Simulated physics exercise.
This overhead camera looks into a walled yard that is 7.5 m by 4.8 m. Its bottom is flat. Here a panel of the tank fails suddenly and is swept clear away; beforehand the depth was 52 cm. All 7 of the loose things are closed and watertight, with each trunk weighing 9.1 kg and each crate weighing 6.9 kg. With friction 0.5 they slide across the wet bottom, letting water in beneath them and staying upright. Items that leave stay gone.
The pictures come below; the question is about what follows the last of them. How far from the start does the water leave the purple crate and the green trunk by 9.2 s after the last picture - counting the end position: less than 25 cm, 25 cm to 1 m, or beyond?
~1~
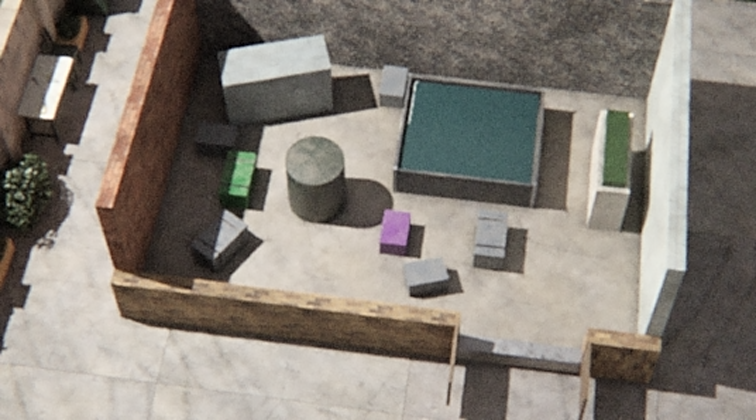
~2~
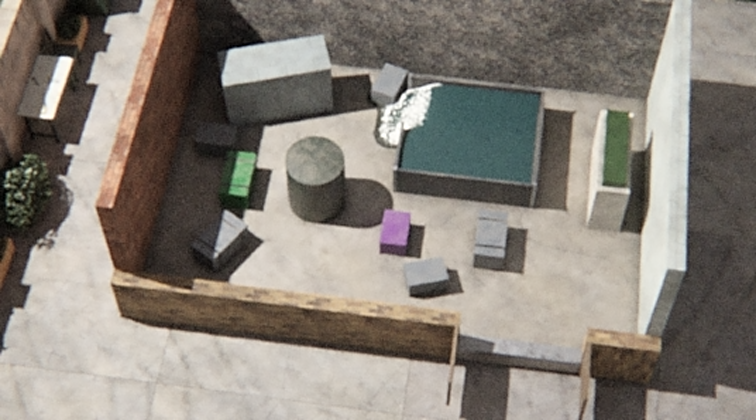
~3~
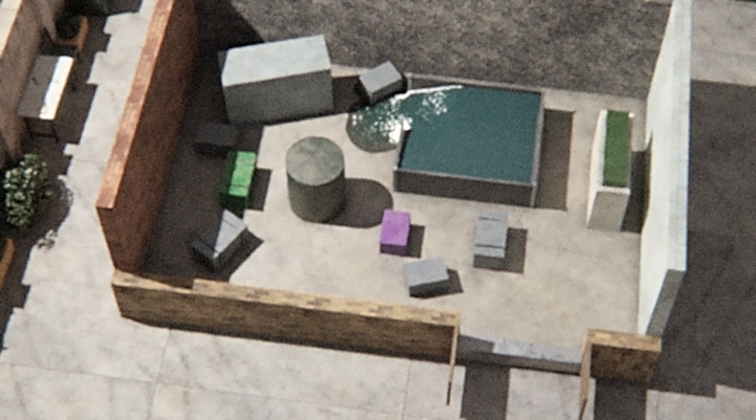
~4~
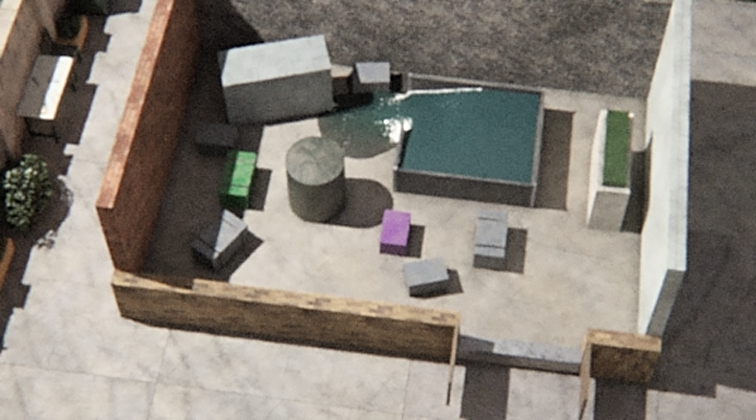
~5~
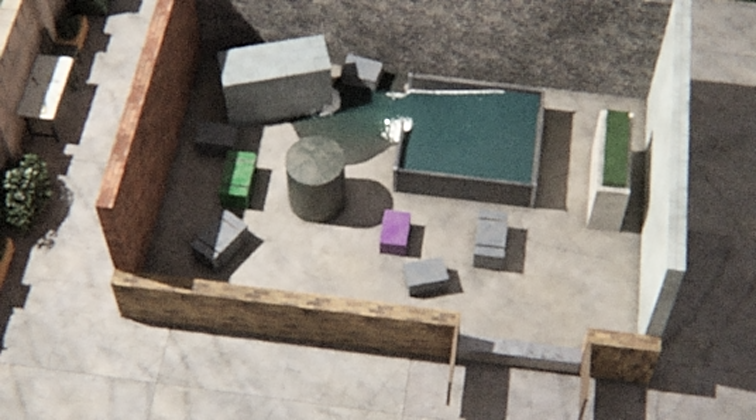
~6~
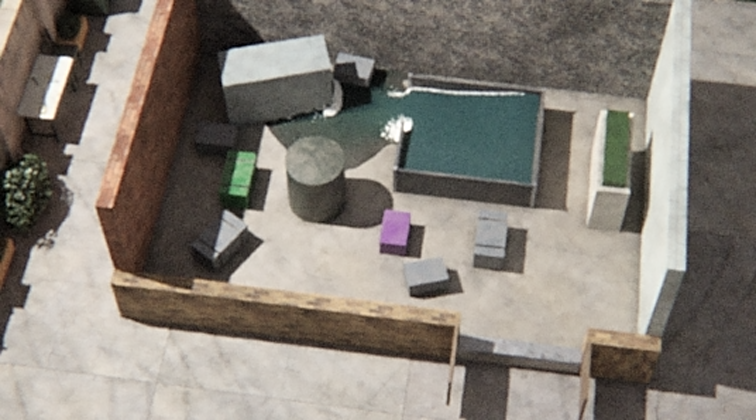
The purple crate will cover a big distance. The green trunk will cover a big distance.
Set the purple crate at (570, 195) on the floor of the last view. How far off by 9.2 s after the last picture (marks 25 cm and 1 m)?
What happens is that it keeps still.
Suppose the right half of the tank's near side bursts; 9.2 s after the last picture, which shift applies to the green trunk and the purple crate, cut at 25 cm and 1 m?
In that case the green trunk creeps a small distance while the purple crate does not really move.
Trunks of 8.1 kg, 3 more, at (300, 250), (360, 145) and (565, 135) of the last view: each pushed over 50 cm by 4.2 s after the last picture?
In the order listed: Behind the line; across the line; behind the line.
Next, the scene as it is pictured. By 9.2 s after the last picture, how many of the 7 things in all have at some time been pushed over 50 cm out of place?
7.
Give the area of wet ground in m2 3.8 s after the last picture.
At that time the wet patch spans about 19 m2.
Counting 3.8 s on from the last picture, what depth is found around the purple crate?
Depth approx. 0 cm.
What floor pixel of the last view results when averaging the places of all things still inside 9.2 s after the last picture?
They average out to somewhere around (461, 226).
Then, 1.2 s after the last picture the purple crate is near (395, 227), 0.0 m from its start, aground; the green trunk is near (225, 185), 0.3 m from its start, aground; 0 of 7 are out; 2 afloat.
Then, 3.8 s after the last picture the purple crate is near (395, 227), 0.0 m from its start, aground; the green trunk is near (219, 264), 1.7 m from its start, afloat; 0 of 7 are out; 4 afloat.
Then, 6.2 s after the last picture the purple crate is near (460, 207), 1.1 m from its start, aground; the green trunk is near (401, 233), 2.8 m from its start, afloat; 0 of 7 are out; 4 afloat.
Then, 9.2 s after the last picture the purple crate is near (543, 211), 2.3 m from its start, afloat; the green trunk is near (485, 251), 4.0 m from its start, afloat; 0 of 7 are out; 7 afloat.
